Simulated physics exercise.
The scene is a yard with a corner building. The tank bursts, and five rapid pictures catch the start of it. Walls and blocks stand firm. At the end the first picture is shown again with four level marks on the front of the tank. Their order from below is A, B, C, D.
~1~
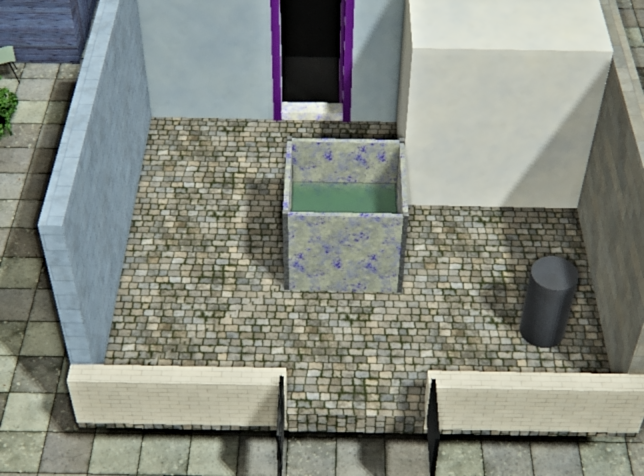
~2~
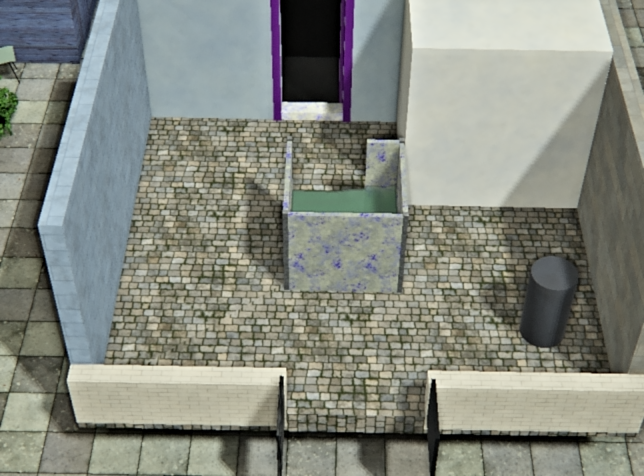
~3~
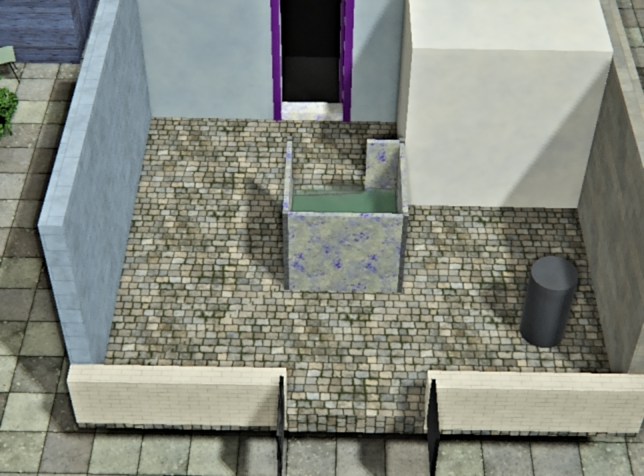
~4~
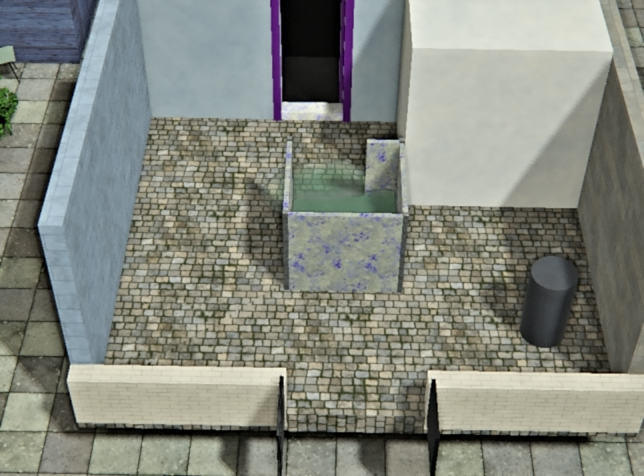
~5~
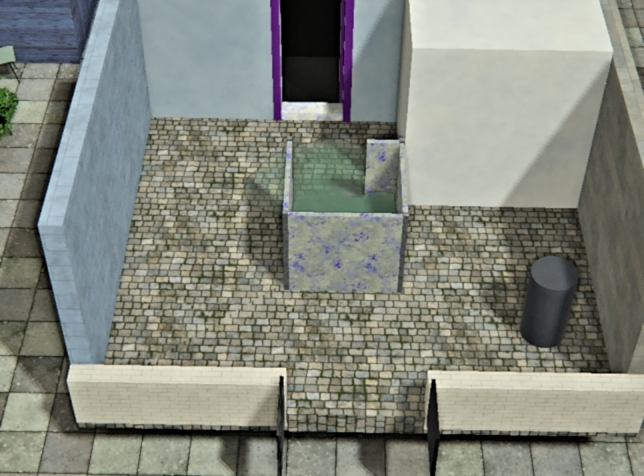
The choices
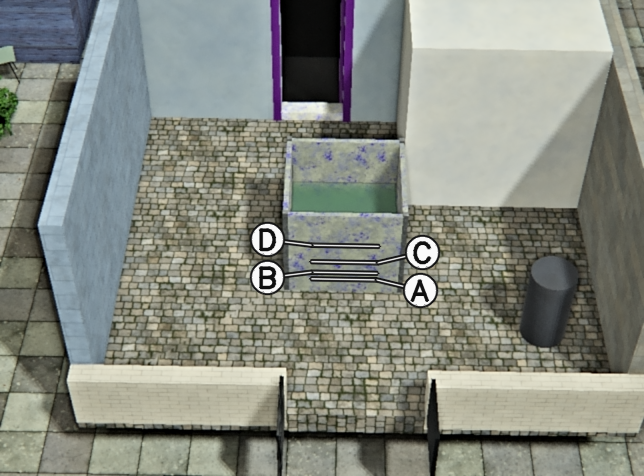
Most of the back wall of a speckled, square tank in a paved yard vanished, and the greenish water inside sloshed, then spread out behind it over the cobbles toward the left.
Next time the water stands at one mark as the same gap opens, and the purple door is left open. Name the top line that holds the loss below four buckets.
B.
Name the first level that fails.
The answer is C.
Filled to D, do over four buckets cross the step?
Yes.
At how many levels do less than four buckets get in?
Two.
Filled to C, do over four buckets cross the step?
Yes.
In white, A at (344, 279); B at (344, 272); C at (344, 262); D at (345, 245); from the bottom up A, B, C, D.
For level A, nothing gets over.
For level B, a bucket or two gets in.
For level C, about 8 bucketfuls get in.
For level D, dozens of bucketfuls pour in.
